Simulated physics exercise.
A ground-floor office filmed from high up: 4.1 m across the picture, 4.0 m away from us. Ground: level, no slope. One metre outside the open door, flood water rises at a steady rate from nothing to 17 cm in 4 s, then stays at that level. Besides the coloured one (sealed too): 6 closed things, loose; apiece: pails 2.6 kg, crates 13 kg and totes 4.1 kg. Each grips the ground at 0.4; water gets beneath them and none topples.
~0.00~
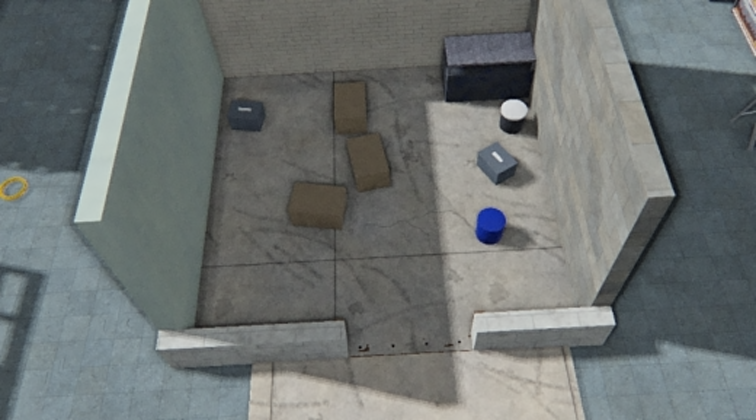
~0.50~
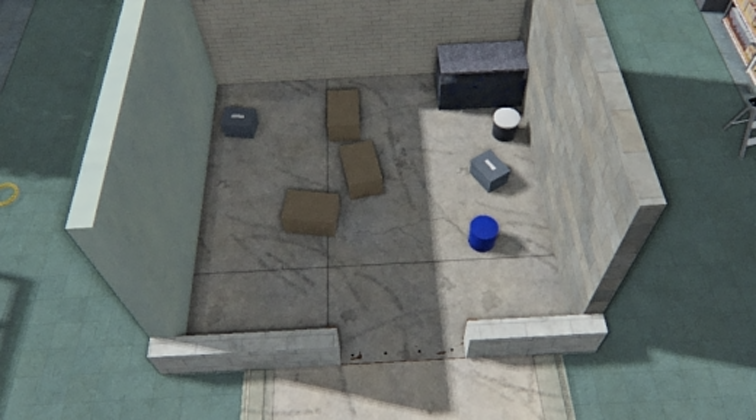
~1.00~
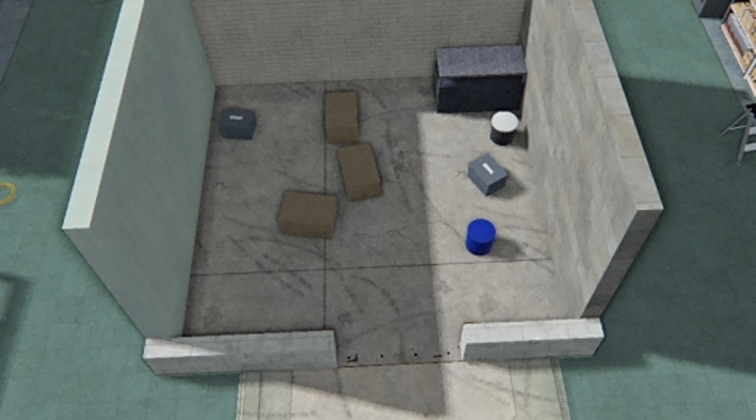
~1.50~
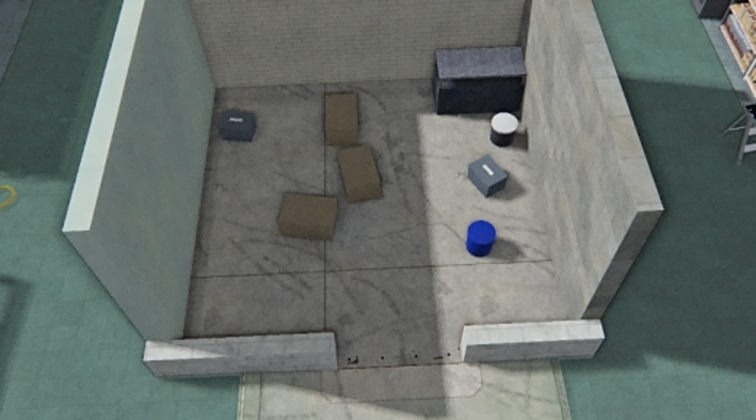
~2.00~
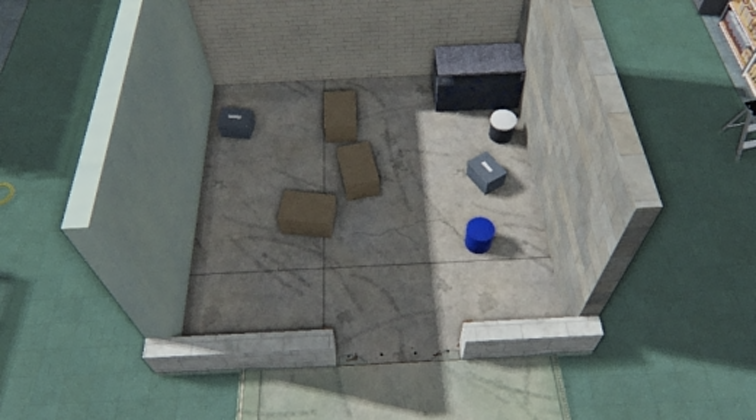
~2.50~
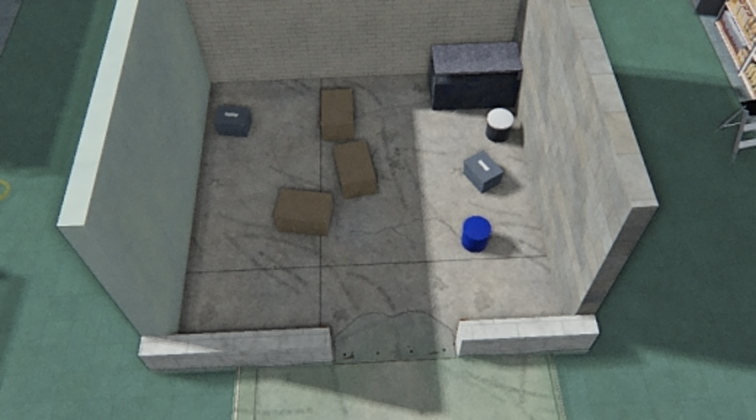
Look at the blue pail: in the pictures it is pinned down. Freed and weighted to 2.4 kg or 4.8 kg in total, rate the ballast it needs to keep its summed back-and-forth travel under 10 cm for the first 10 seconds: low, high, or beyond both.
Beyond both.
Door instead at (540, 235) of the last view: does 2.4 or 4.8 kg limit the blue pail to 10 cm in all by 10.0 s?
There both choices fail.
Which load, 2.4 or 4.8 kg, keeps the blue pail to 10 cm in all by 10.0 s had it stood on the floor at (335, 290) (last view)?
Well, no option works.
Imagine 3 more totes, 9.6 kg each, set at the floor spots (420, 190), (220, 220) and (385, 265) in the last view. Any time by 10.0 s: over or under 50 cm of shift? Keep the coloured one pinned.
Answer by position: Outside the range; inside the range; outside the range.
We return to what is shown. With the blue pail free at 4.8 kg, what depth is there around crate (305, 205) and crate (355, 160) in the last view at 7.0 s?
Close to 3 and 4 centimetres.
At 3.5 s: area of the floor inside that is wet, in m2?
About 2.0 m2.
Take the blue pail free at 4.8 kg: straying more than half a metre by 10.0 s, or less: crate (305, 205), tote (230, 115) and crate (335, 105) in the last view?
Beyond, below, below.
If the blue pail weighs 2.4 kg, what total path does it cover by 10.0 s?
Total path: Approx. 200 cm.
After 3.5 s the blue pail would be 0 cm from its start with 2.4 kg and 0 cm from its start with 4.8 kg; 0 cm of water round it then.
After 4.5 s the blue pail would be 8 cm from its start with 2.4 kg and 0 cm from its start with 4.8 kg; 2 cm of water round it then.
After 7.0 s the blue pail would be 100 cm from its start with 2.4 kg and 37 cm from its start with 4.8 kg; 4 cm of water round it then.
After 10.0 s the blue pail would be 111 cm from its start with 2.4 kg and 96 cm from its start with 4.8 kg; 4 cm of water round it then.
